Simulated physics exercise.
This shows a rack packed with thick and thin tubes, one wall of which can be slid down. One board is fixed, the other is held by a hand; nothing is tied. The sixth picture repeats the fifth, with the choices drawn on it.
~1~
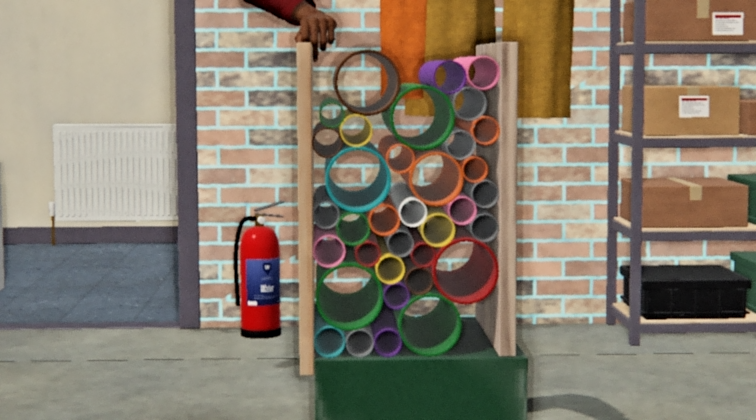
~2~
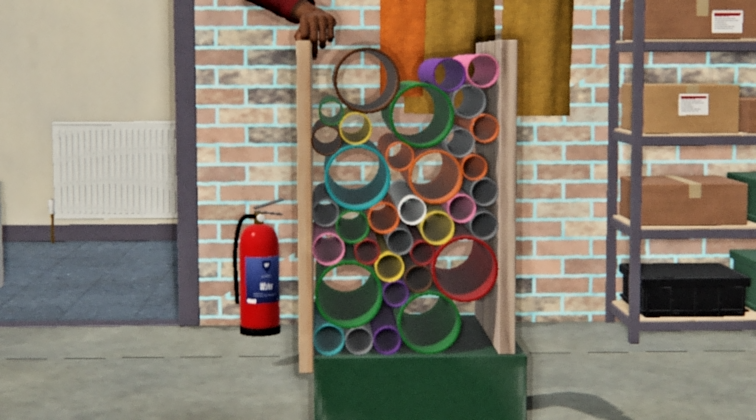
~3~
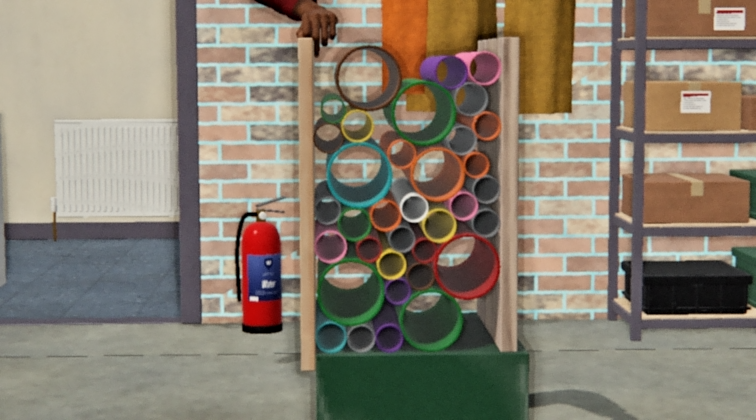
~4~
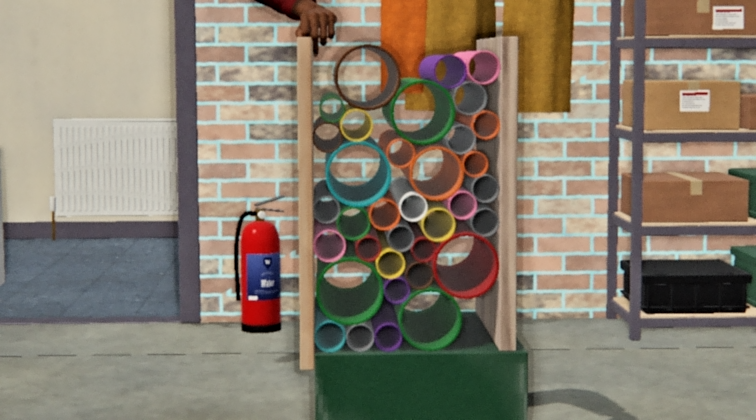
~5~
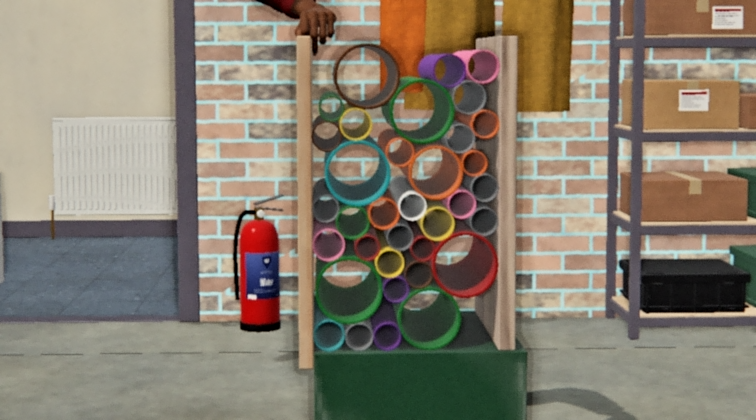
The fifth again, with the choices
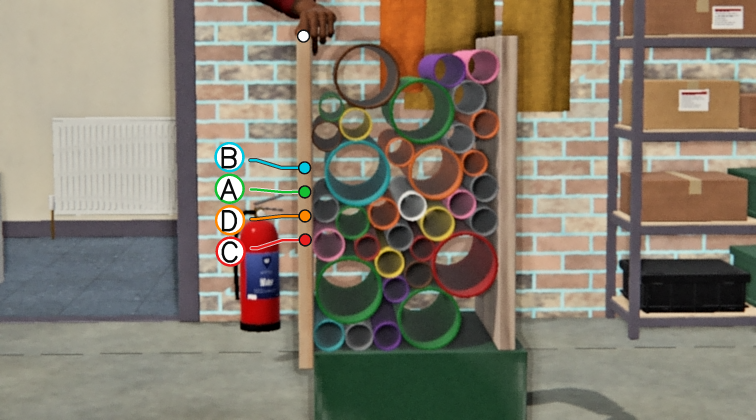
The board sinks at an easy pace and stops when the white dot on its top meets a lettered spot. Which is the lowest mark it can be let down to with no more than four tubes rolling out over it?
The answer is mark D.
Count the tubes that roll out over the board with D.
With D, four.
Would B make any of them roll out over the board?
Yes.
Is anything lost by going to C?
Yes.
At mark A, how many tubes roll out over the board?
It comes to four.
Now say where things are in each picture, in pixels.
The first picture shows a turquoise tube (329, 342); a purple tube (397, 296); a red tube (424, 255).
The second picture shows a red tube (423, 253); a yellow tube (437, 228).
The third picture shows an orange tube (438, 175); a green tube (424, 113).
The fourth picture shows side board (307, 192).
The fifth picture shows a turquoise tube (329, 336); a purple tube (396, 290); a red tube (423, 249).
On the copy, A at (305, 192); B at (304, 168); C at (305, 240); D at (305, 216); the white dot at (303, 36).
On D. First, top of the board (311, 111).
Then, top of the board (312, 194).
Finally, top of the board (312, 215), four out over the board.
By contrast, A four out over the board; B four out over the board; C more than four out over the board.
